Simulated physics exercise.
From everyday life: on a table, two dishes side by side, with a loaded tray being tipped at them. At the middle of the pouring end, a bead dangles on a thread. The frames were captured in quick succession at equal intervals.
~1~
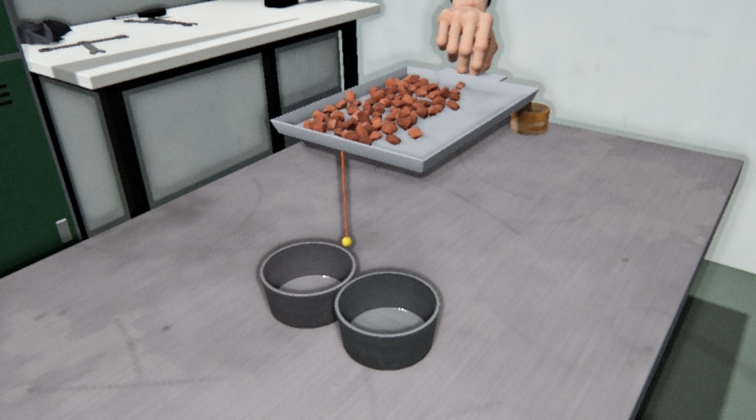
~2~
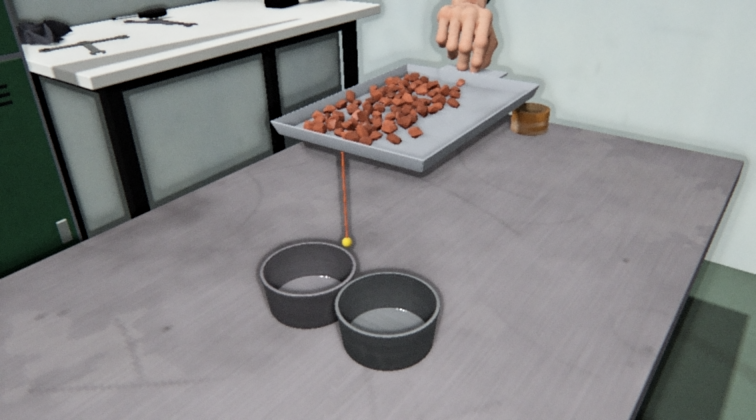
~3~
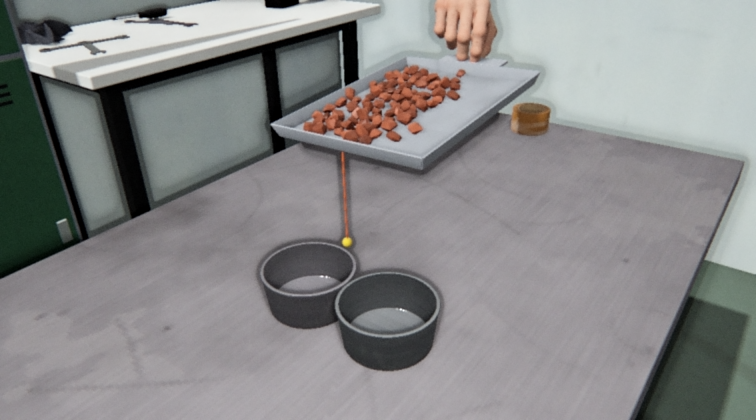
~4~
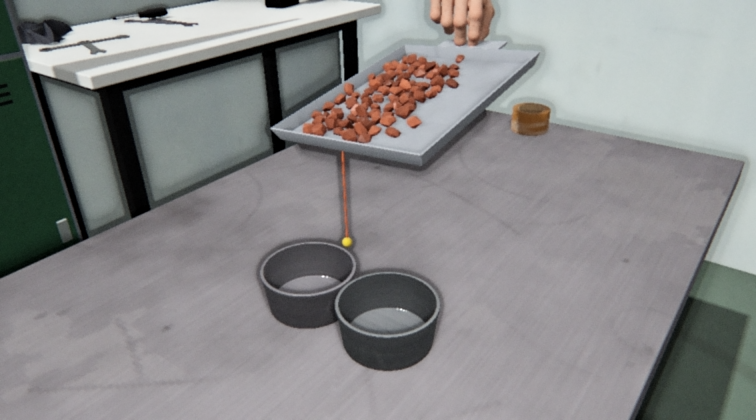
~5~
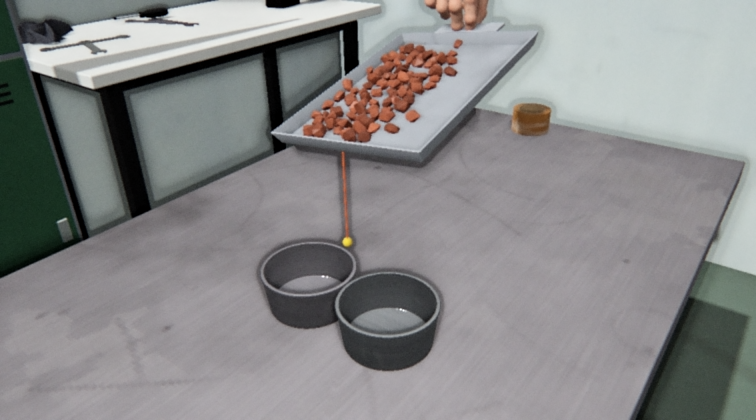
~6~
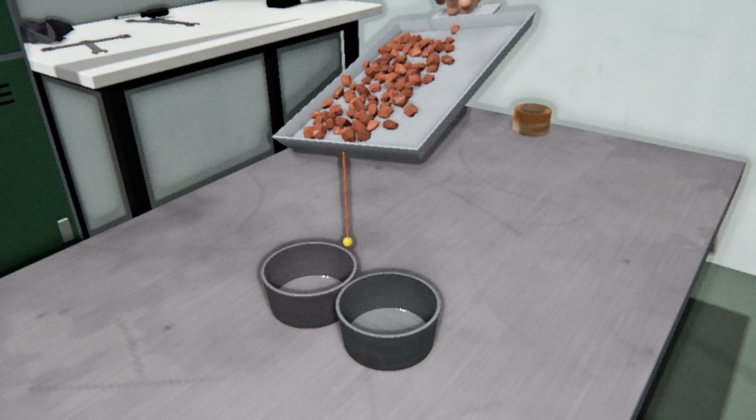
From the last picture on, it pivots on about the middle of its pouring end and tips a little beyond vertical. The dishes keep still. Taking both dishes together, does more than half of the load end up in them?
No.
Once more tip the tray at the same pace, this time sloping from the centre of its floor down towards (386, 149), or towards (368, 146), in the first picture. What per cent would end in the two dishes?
You'd get 80 per cent the first time and 80 per cent the second time.
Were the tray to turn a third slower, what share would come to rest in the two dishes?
Expected result: Around 20 per cent.
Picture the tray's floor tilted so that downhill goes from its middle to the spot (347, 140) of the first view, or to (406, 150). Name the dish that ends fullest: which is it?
For the first slope the lefthand dish, for the second the righthand dish.
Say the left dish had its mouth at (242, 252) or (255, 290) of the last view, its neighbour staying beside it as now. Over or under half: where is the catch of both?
Well, it comes to a lesser portion at first and a lesser portion after that.
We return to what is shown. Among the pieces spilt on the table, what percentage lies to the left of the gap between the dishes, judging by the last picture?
That would be roughly 100 per cent.
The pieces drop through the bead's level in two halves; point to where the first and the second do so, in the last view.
(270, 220) first, (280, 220) later.
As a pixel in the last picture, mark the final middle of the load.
About pixel (256, 269).
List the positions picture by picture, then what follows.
Corners of the pouring end at (278, 120) and (421, 157), level; middle of the load at (389, 104), bits of crushed brick; left dish at (277, 304); right dish at (357, 345); bead on its thread at (347, 242), in the first picture.
Corners of the pouring end at (278, 121) and (421, 157), level; middle of the load at (389, 103), in the second picture.
Corners of the pouring end at (278, 123) and (421, 155), tipped barely, lowest at the left corner; middle of the load at (389, 98), in the third picture.
Corners of the pouring end at (278, 127) and (419, 151), tipped a little, lowest at the left corner; middle of the load at (387, 92), in the fourth picture.
Corners of the pouring end at (278, 130) and (417, 148), tipped clearly, lowest at the left corner; middle of the load at (385, 85), in the fifth picture.
Corners of the pouring end at (279, 134) and (416, 145), tipped clearly, lowest at the left corner; middle of the load at (383, 79); left dish at (278, 304); right dish at (357, 345), in the sixth picture.
Soon, tray tipped steeply; nearly all on the tray; a stray few in the air.
A while on, tray tipped right over; a stray few on the tray; about a quarter in the left dish; about two thirds outside both; a small part in the air.
Towards the end, tray tipped past a quarter turn; about a quarter in the left dish; most outside both.
Finally, tray tipped past a quarter turn; none in the right dish; about a quarter in the left dish; most outside both.
